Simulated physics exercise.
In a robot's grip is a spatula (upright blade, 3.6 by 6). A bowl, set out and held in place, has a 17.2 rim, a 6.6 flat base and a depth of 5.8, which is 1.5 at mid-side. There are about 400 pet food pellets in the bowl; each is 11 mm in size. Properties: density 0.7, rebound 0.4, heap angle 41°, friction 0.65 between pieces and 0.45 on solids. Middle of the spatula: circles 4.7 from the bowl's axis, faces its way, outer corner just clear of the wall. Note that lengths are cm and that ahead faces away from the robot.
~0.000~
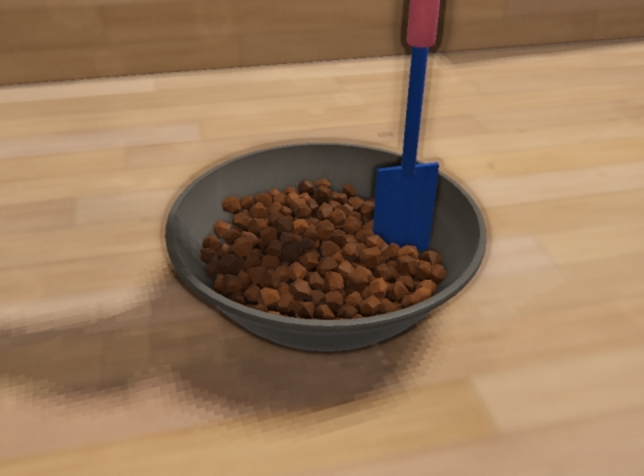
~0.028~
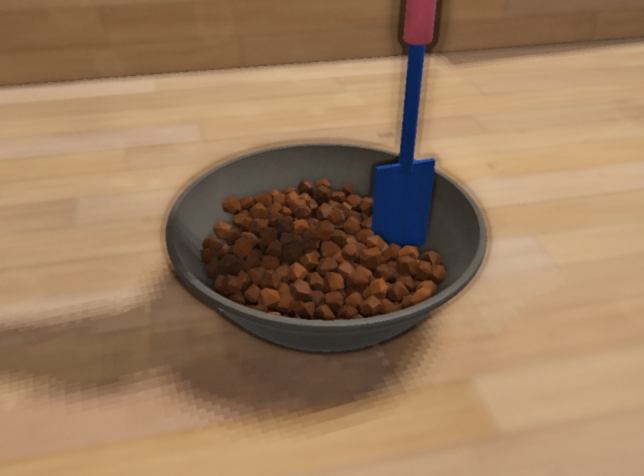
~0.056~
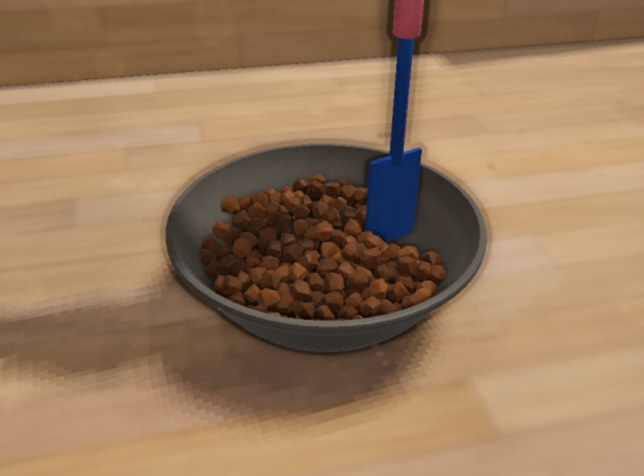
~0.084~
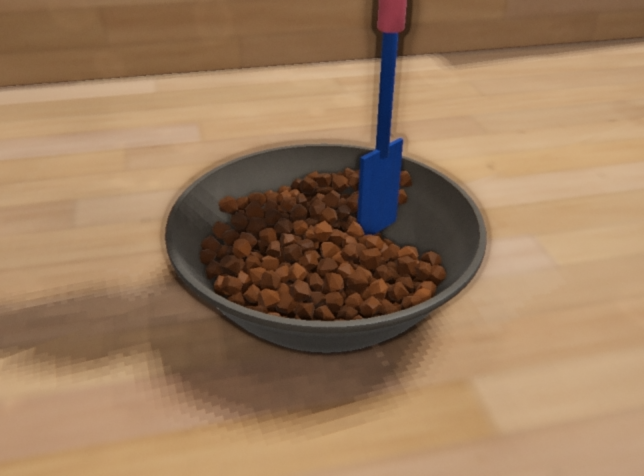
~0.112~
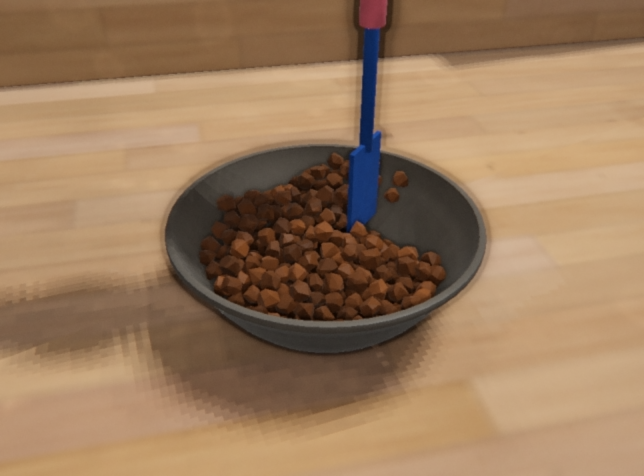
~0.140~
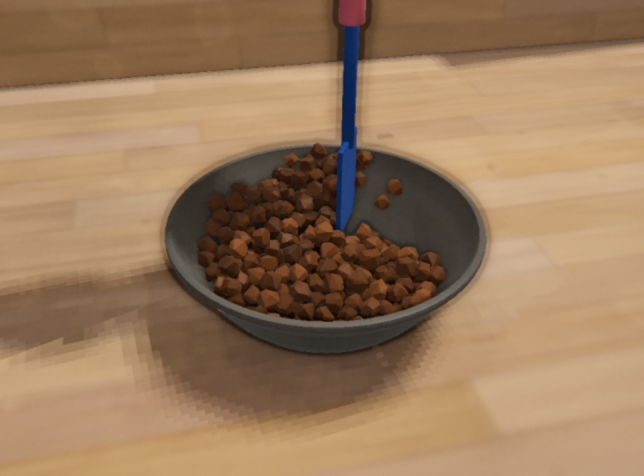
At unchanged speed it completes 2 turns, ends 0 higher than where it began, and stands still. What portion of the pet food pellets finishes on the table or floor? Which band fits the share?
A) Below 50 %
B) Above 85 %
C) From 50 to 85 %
A, below 50 %.
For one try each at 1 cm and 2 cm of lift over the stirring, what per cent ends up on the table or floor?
Close to 35 and 25 percent, in that order.
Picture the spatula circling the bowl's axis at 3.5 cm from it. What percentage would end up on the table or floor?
Then some 25 percent.
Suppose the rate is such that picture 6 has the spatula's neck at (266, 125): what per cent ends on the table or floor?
I'd put it close to 60 per cent.
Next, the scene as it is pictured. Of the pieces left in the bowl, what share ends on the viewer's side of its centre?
I'd say around 35 per cent.
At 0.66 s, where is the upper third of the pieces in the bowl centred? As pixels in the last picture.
Near (420, 218).
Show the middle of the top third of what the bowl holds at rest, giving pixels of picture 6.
(365, 211).
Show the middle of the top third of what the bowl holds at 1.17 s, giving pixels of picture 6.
Near (311, 299).
After 0.66 s, 320° round, highest piece 8 above the table; 328 in the bowl, 64 on the table or floor, 12 in flight or on the tool.
After 1.17 s, 220° round, highest piece 7 above the table; 266 in the bowl, 133 on the table or floor, 5 in flight or on the tool.
After 1.63 s, 0° round, highest piece 6 above the table; 242 in the bowl, 162 on the table or floor.
After 2.33 s, 0° round, highest piece 6 above the table; 242 in the bowl, 162 on the table or floor.
At rest, 242 in the bowl, 162 on the table or floor. That is 40 % on the table or floor.
